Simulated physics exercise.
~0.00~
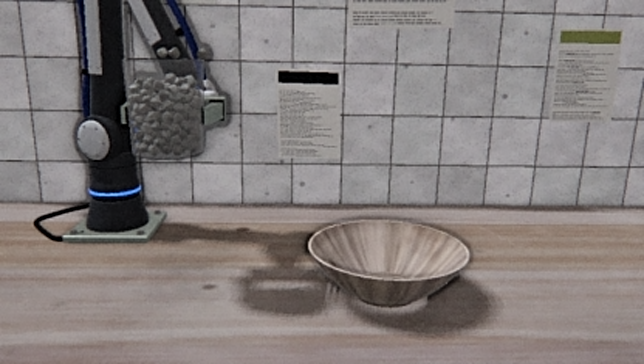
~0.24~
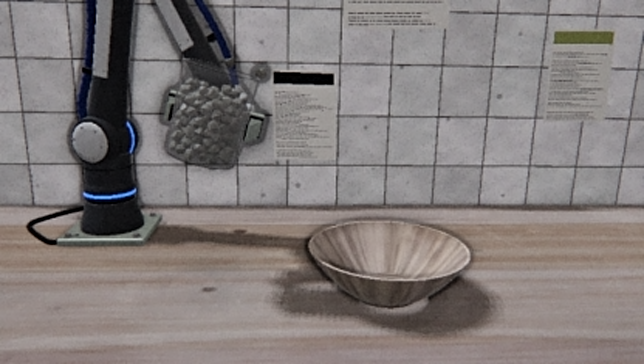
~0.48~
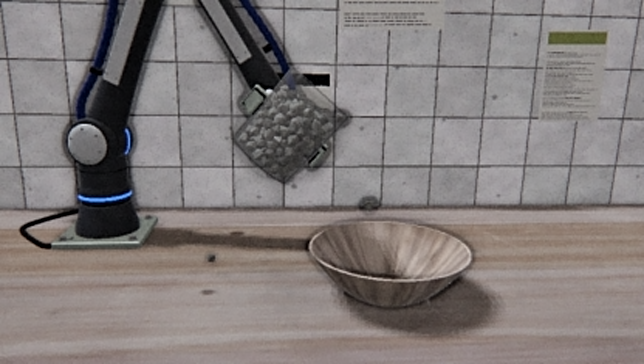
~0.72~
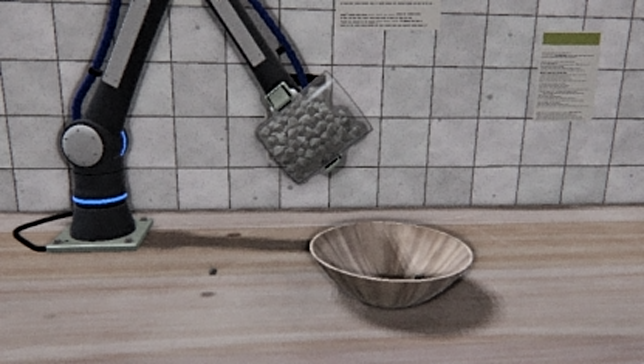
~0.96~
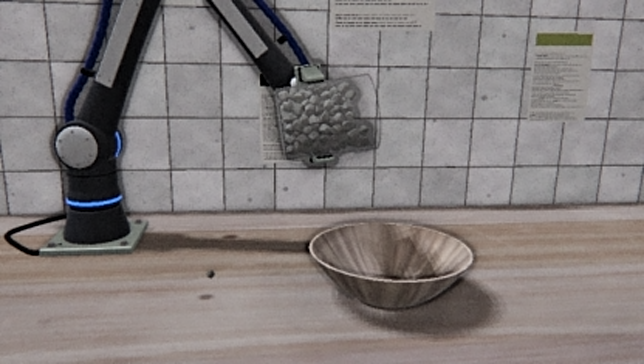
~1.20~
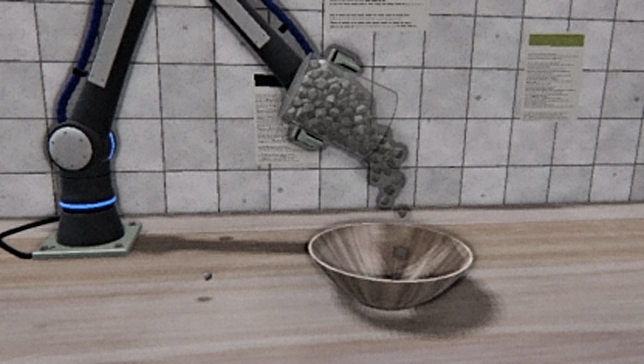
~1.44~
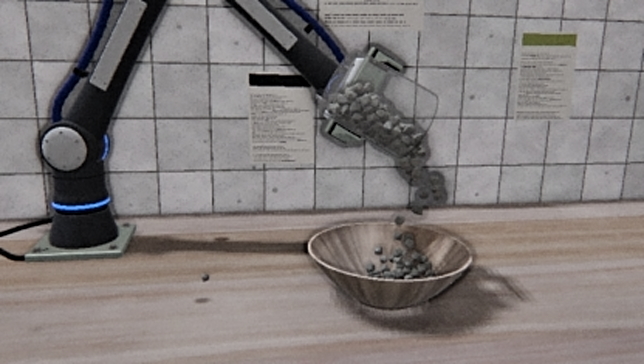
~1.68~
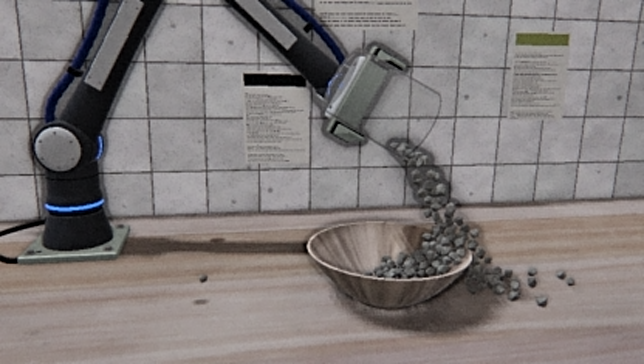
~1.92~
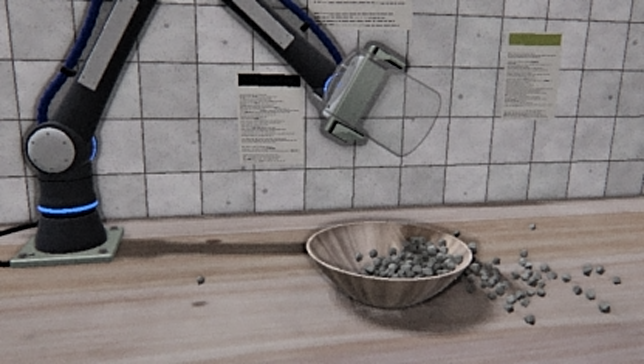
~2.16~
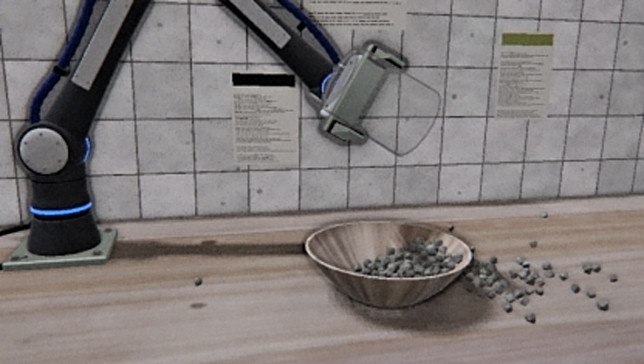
A dark robotic arm with blue lights holds a clear tumbler full of small grey pebbles at the left of a pale wooden table, seen from slightly above against a tiled wall with paper notices. A ribbed wooden bowl stands near the middle. The arm swings the tumbler right, tilting it, and a few pebbles drop early. It then tips further above the bowl, and pebbles pour out in a thick stream, some spilling past the right rim. The tumbler ends empty and tilted, with most pebbles in the bowl and others scattered to its right.
